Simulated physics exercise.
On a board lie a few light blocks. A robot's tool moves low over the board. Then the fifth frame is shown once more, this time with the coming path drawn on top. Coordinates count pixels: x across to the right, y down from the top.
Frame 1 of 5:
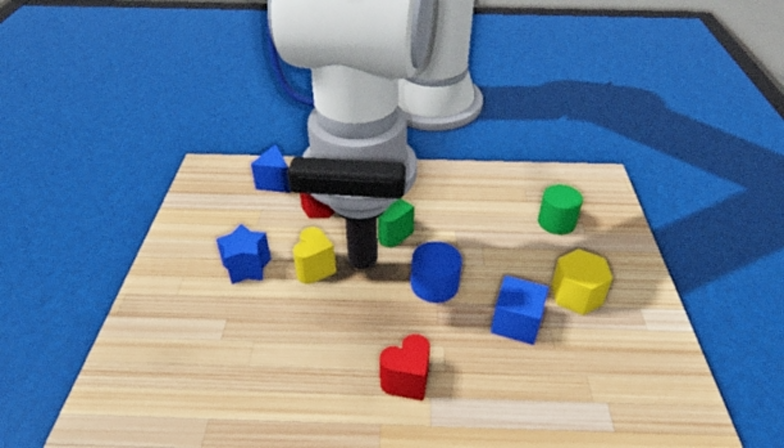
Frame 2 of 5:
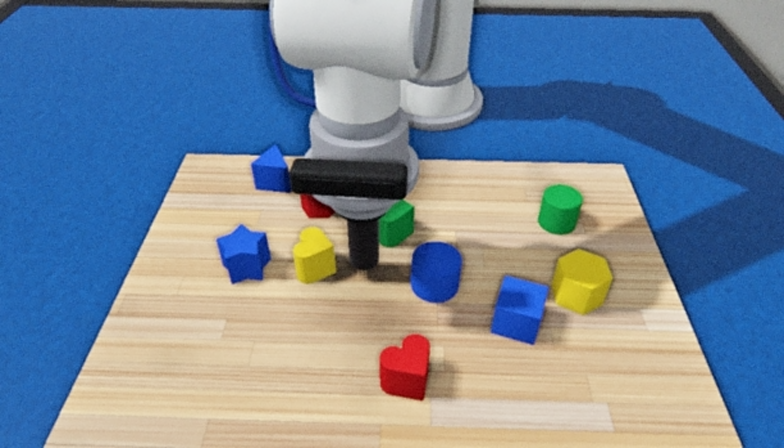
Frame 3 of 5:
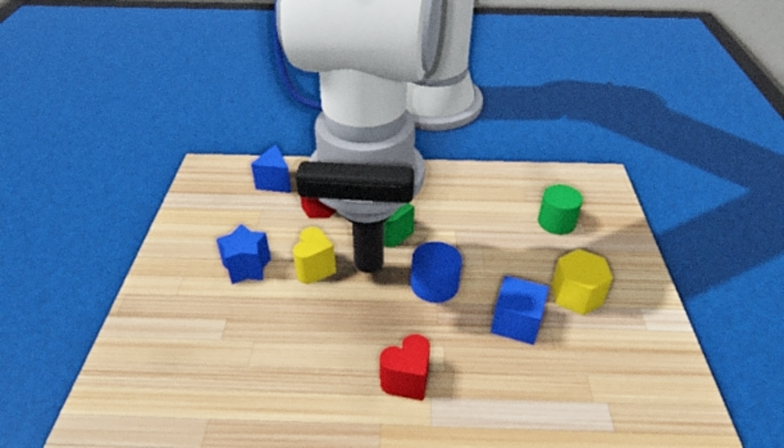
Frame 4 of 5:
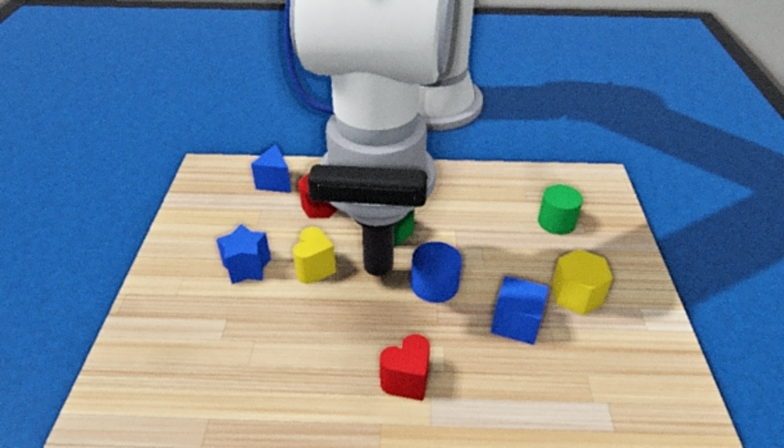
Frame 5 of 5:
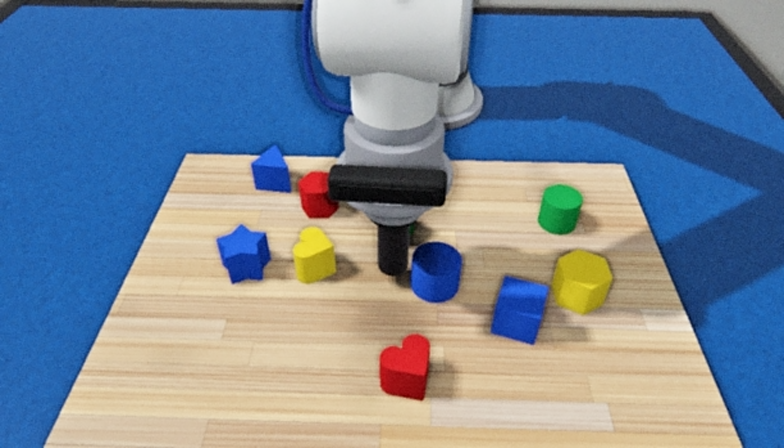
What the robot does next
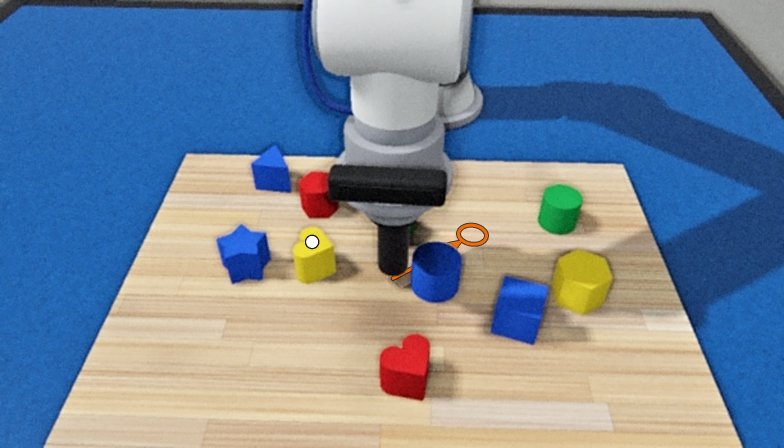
On a wooden board, a robot arm's black tool sliding slightly right between a yellow heart and a blue cylinder, blocks staying still.
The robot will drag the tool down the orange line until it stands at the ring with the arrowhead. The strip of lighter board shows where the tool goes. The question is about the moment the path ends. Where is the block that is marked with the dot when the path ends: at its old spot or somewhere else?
Put simply, it stays right there.
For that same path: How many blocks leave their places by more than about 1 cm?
Blocks that move over 1 cm: One.
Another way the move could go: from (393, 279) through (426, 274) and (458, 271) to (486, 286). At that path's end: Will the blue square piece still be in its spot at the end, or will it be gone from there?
By the end it has moved.
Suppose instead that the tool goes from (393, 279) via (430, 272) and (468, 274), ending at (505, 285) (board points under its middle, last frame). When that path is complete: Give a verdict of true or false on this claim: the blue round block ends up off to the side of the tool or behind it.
That is false.
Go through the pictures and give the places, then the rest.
The first picture shows tool tip at (363, 260); block tops, yellow heart-shaped block at (312, 242); blue round block at (437, 258).
The second picture shows tool at (364, 261); blocks unchanged.
The third picture shows tool at (369, 264); blocks unchanged.
The fourth picture shows tool at (378, 267); blocks unchanged.
The fifth picture shows tool at (393, 267); yellow heart-shaped block at (312, 242); blue round block at (437, 258).
Path on the board, from (393, 279) to (472, 235); the dot is on the yellow heart-shaped block.
What follows on the original path. One third of the way, tool at (423, 251); blue round block at (454, 256).
Two thirds of the way, tool at (449, 237); blue round block at (455, 256).
At the end, tool at (474, 223); yellow heart-shaped block in place; blue round block at (455, 256).
